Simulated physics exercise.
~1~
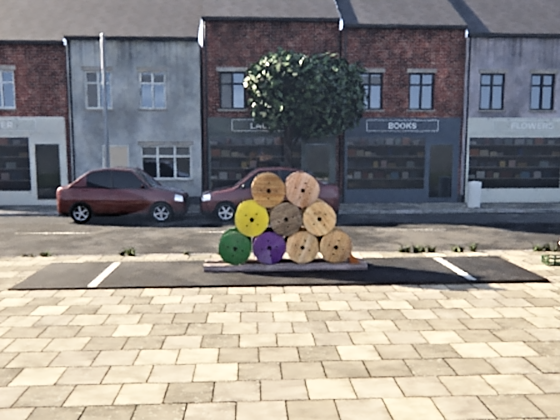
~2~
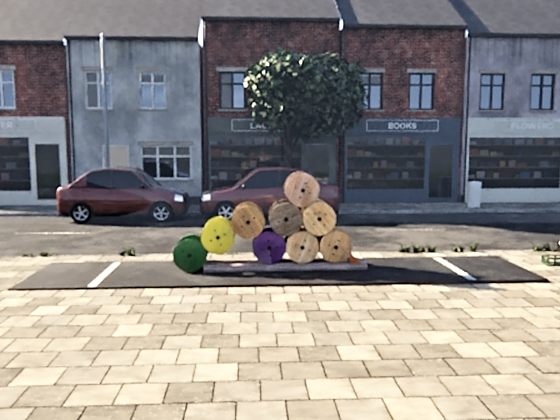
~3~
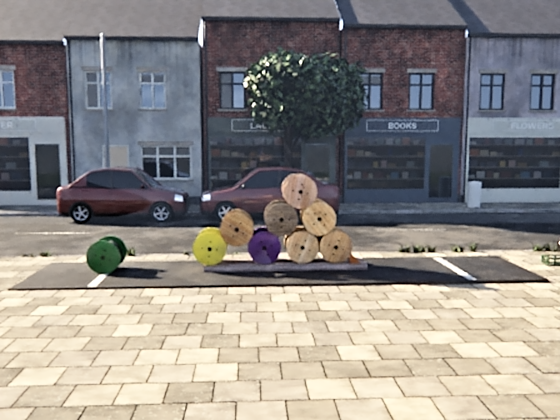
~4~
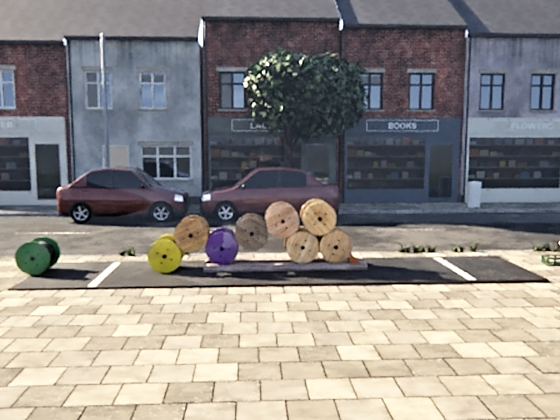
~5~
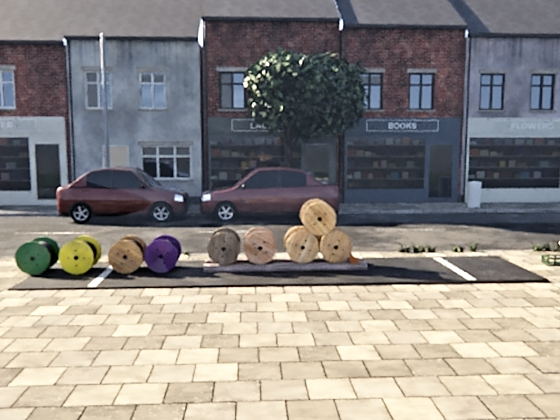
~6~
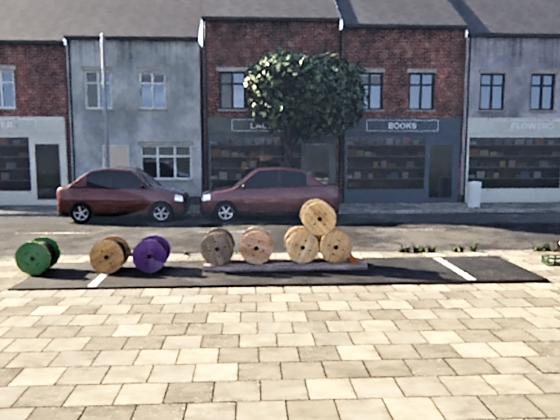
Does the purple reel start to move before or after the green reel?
The purple reel starts to move after the green one. The green reel is already rolling out to the left while the purple one is still in its place.
A stack of round cable reels, mostly tan and brown with green, yellow and purple ones towards the left, stands on a dark strip between white lines, seen end-on across pale paving. Behind it are parked red cars, a tree and a row of shops. The green reel rolls out left from the foot, and the yellow one drops and follows. Purple then rolls left as the upper reels sink and the pile spreads into a row. At the end green rests beyond the left line with yellow no longer visible, purple stops short of it, and one tan reel still sits on two others at the right.
